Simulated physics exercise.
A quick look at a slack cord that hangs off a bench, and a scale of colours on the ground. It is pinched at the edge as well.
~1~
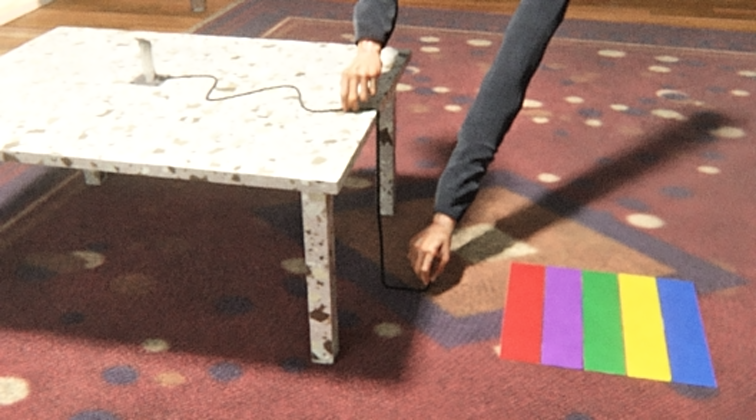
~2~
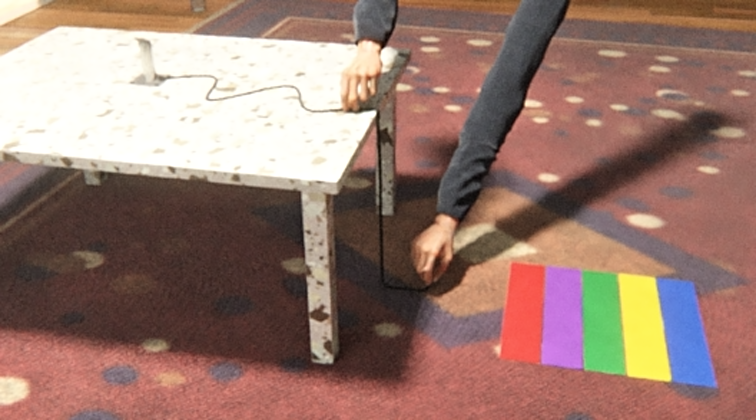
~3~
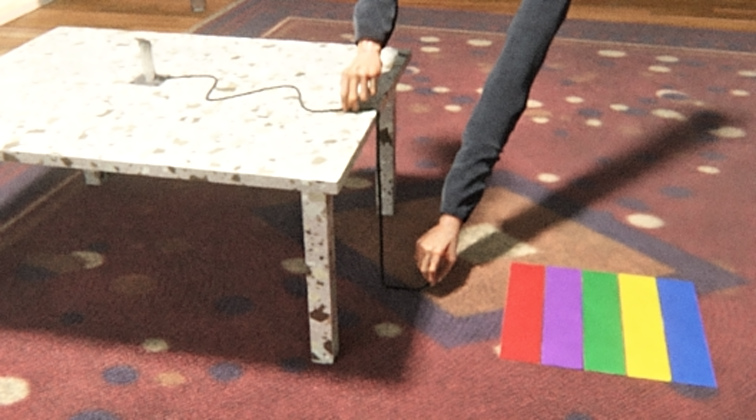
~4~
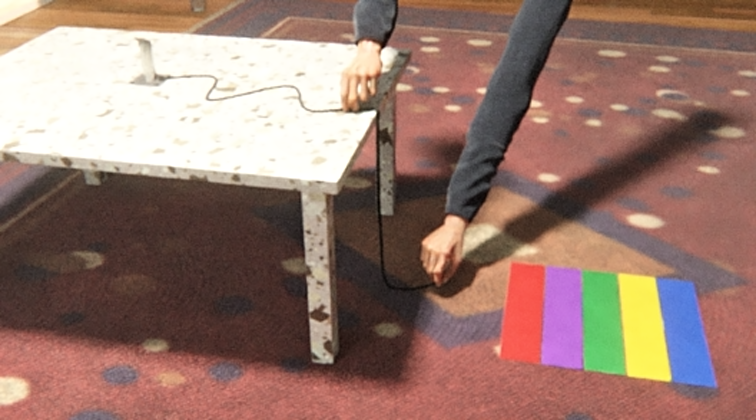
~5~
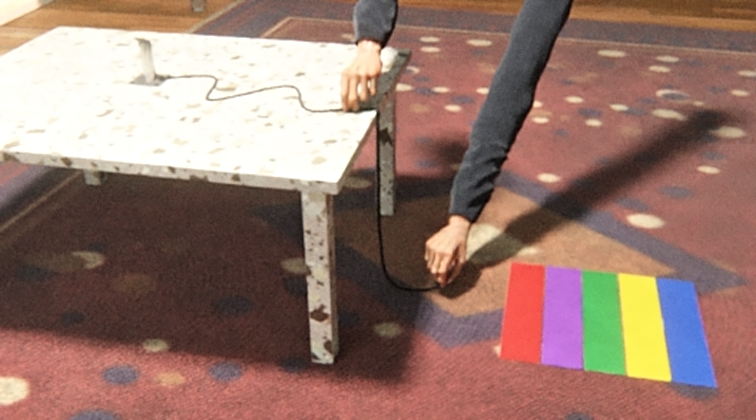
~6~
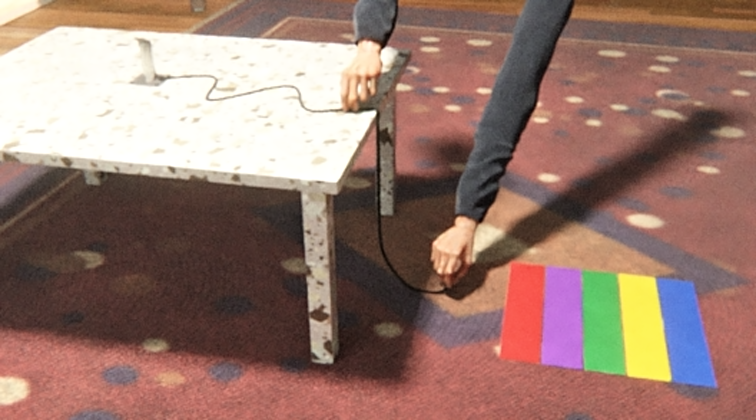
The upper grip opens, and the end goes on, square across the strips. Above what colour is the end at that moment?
Over blue.
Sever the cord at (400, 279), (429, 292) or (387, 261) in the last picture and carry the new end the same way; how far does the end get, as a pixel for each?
Near (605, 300), (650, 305) and (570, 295).
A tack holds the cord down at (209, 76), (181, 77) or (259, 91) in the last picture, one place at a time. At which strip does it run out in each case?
One after the other, blue; blue; green.
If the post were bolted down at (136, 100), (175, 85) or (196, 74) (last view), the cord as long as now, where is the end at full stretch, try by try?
In that order: (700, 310), (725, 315) and (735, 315).
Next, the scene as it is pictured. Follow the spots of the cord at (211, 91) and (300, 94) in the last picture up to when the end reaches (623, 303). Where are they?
At (243, 92), then (373, 106).
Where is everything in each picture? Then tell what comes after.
End (429, 280); red (521, 341); purple (562, 346); green (604, 352); yellow (647, 357); blue (691, 363), in the first frame.
End (431, 280); cord through (203, 76) (225, 99) (300, 94) (358, 109) (380, 184) (382, 264), in the second frame.
End (435, 280), in the third frame.
End (441, 281); cord through (203, 76) (225, 99) (300, 94) (358, 109) (378, 184) (382, 264), in the fourth frame.
End (445, 282), in the fifth frame.
End (452, 282); cord through (203, 76) (225, 99) (300, 94) (358, 109) (379, 184) (388, 263), in the sixth frame.
Soon after, end near (622, 303); over green.
Then, end near (664, 307); over yellow.
At full stretch, end near (689, 310); over blue. The end stops over the blue strip.
